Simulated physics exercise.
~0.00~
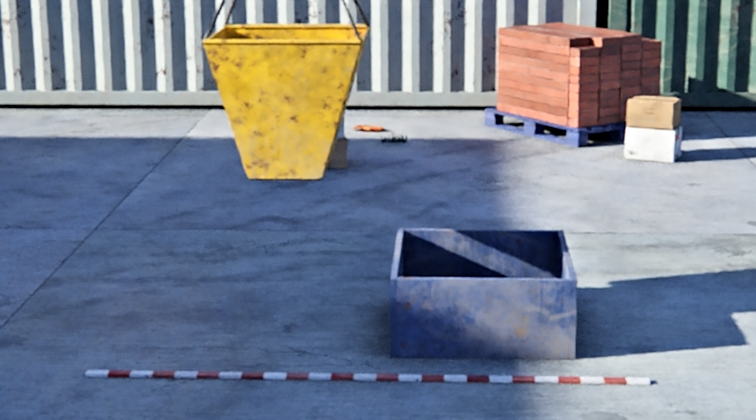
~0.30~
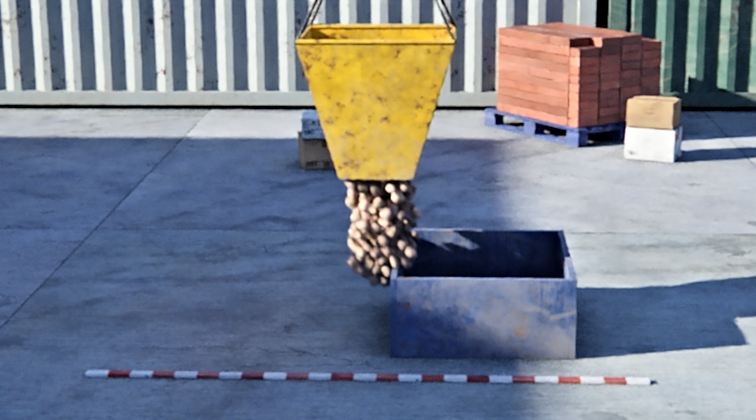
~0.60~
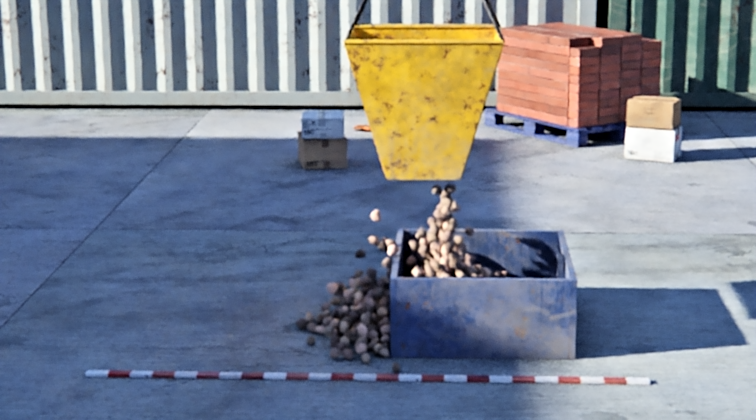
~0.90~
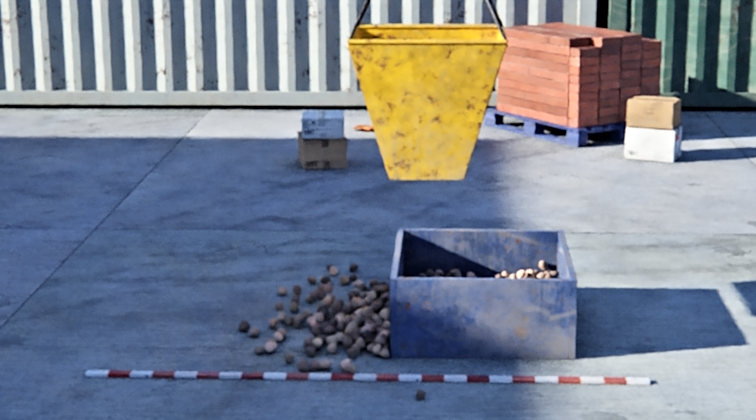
A yellow skip hanging from cables swung rightwards over a concrete yard and dropped a load of round stones from its bottom. Some spilled onto the ground left of the blue metal bin, while the rest ended up inside it, leaving the skip empty.
